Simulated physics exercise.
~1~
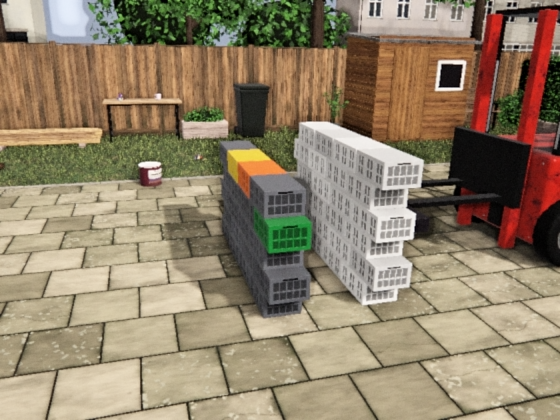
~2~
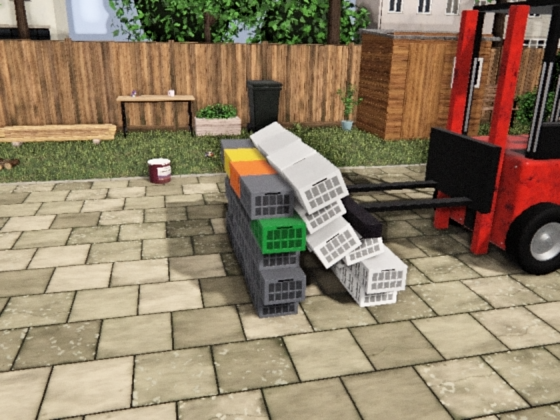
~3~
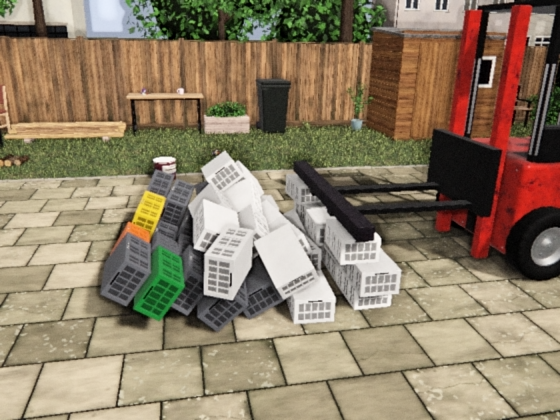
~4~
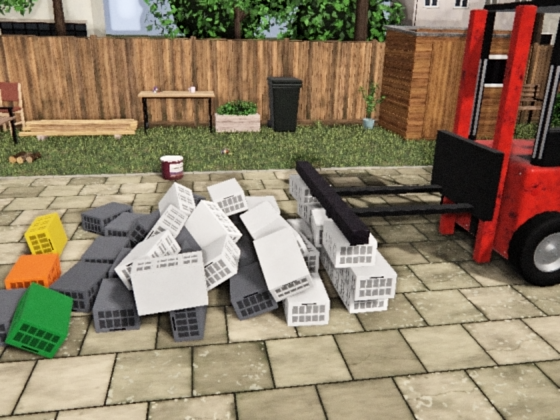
A red forklift's dark beam topples the white crate wall into the gray one, scattering crates leftward.
